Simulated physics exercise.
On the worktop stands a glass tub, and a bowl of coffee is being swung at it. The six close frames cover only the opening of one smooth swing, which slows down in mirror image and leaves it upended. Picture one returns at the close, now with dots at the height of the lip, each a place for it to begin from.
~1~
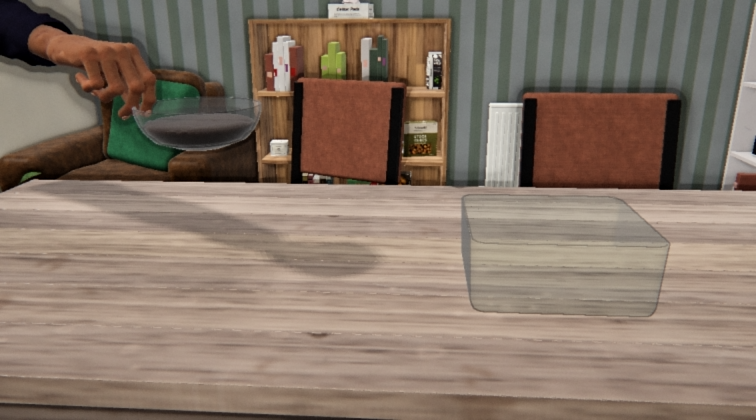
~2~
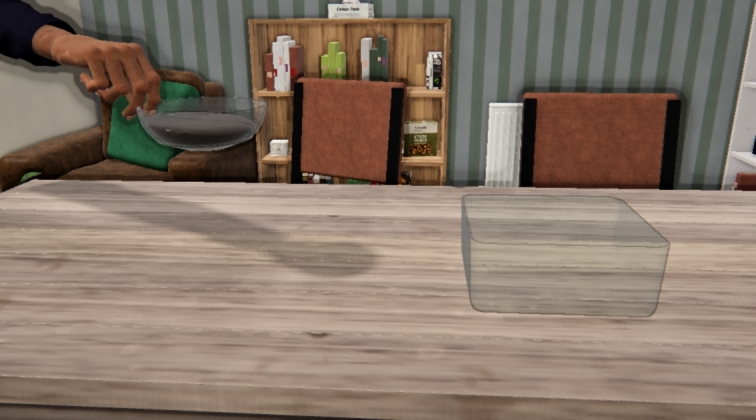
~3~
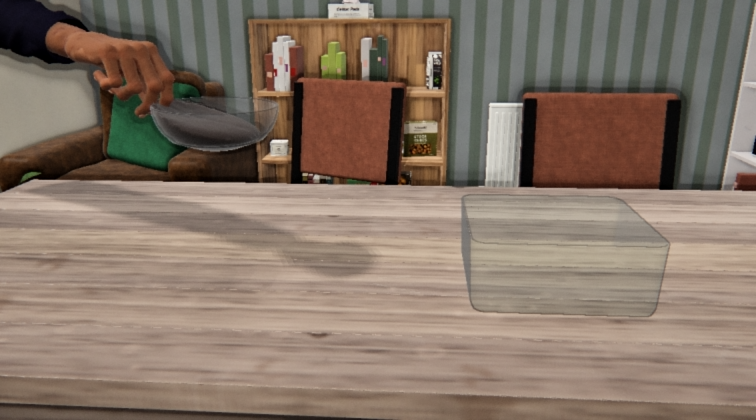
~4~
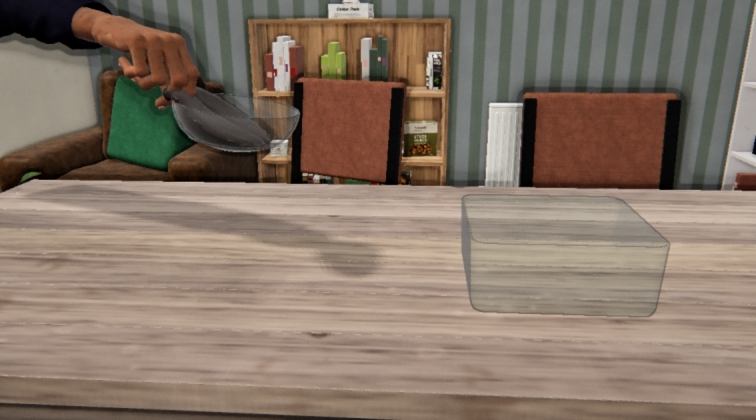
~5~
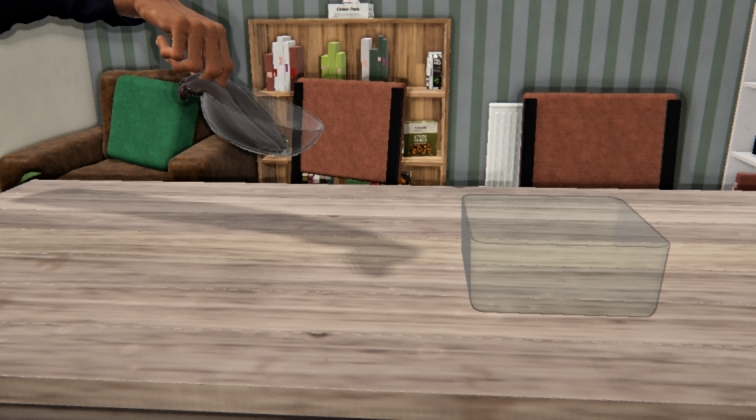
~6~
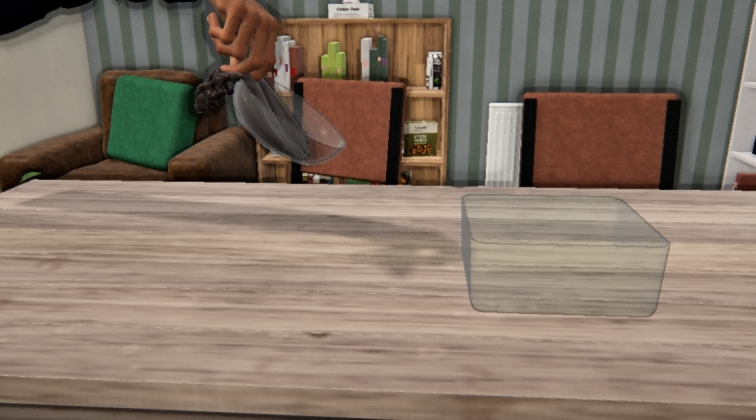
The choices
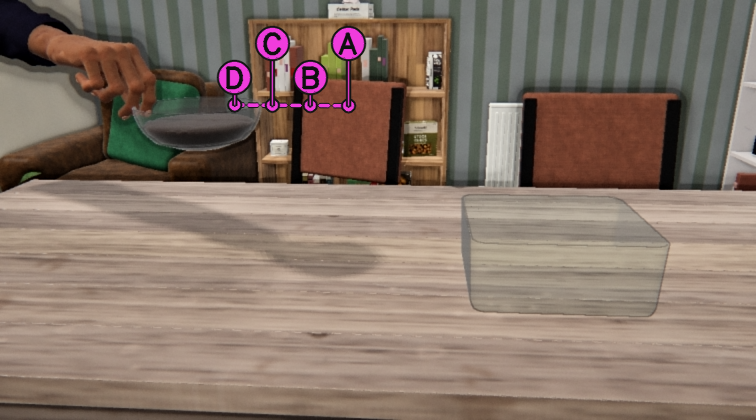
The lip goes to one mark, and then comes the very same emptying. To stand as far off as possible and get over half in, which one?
Take A.
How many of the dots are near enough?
One of them.
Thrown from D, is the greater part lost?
Yes.
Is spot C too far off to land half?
Yes.
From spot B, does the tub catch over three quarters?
No, less.
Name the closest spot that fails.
Here it is spot B.
On the marked copy, A at (348, 105); B at (310, 105); C at (272, 105); D at (234, 105).
Choosing A, about 65 % lands in the tub, 25 % falls short and 10 % goes beside or beyond.
Choosing B, about 30 % lands in the tub, 63 % falls short and 7 % goes beside or beyond.
Choosing C, about 9 % lands in the tub, 88 % falls short and 3 % goes beside or beyond.
Choosing D, about 0 % lands in the tub, 98 % falls short.
